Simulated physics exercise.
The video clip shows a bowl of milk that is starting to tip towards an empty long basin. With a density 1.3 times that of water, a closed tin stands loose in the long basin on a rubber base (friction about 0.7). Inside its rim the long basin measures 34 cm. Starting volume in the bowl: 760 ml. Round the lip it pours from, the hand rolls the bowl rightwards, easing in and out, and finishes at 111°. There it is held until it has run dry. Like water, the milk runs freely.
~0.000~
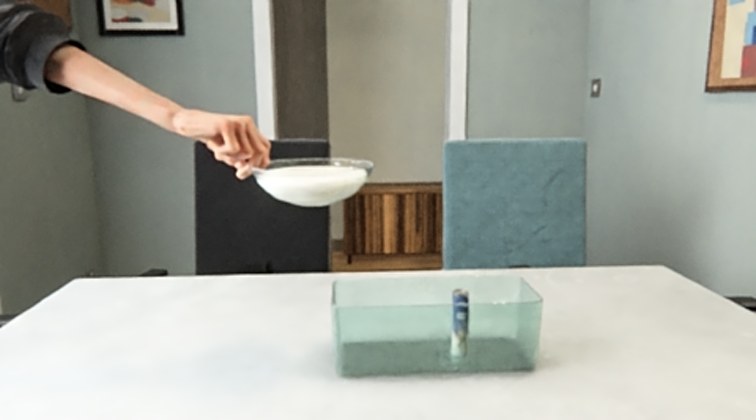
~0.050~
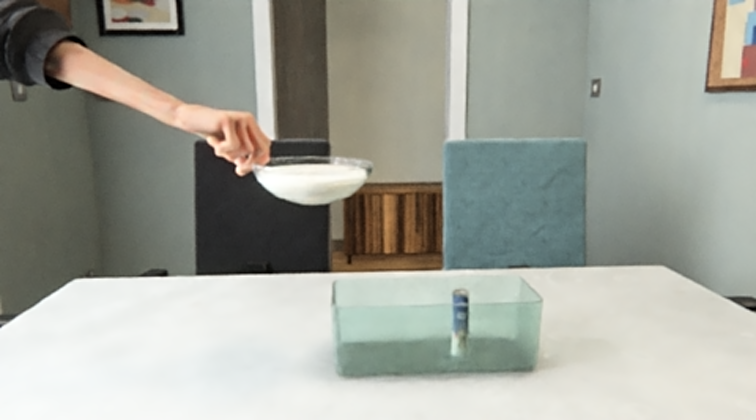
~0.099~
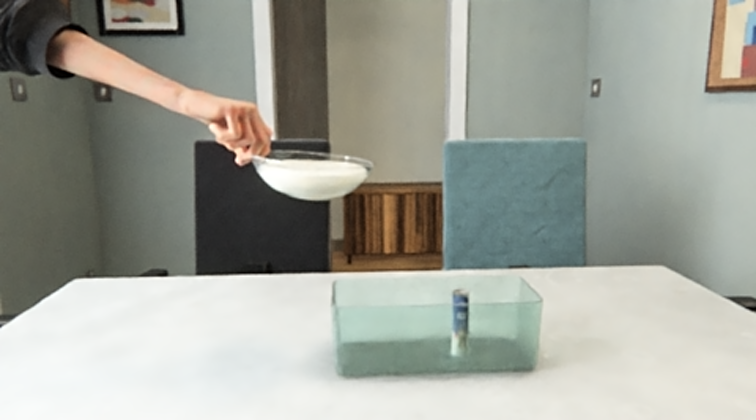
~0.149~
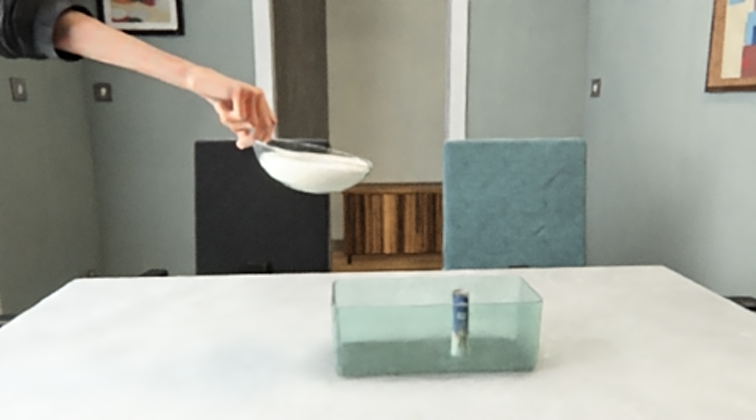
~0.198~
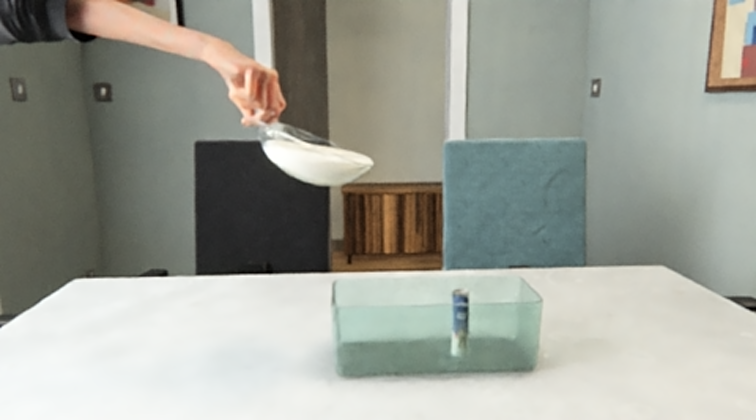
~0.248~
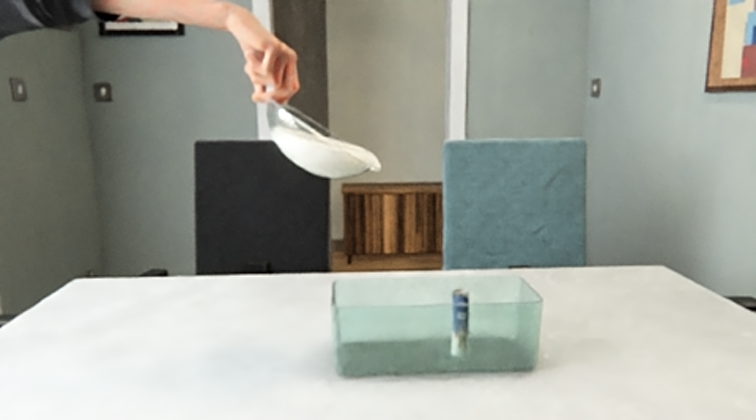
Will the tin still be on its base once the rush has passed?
Yes, it is still upright.
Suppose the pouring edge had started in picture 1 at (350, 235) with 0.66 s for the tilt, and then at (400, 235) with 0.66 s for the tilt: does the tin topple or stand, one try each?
First it tips over; then it stays on its base.
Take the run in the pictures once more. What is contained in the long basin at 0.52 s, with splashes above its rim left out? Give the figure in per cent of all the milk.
Roughly 12 per cent.
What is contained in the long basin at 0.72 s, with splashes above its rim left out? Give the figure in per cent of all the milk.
Some 90 percent.
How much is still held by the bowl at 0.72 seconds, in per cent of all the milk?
Close to 0 percent of the whole amount.
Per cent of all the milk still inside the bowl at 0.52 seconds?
2 %.
By 0.52 s the tilt is 99° and 2 per cent is still to pour; the tin stands where it began.
By 0.72 s the tilt is 111° and 0 per cent is still to pour; the tin stands where it began.
By 0.93 s the tilt is 111° and 0 per cent is still to pour; the tin stands where it began.
By 1.16 s the tilt is 111° and 0 per cent is still to pour; the tin stands where it began.
At rest the tin stands where it began.
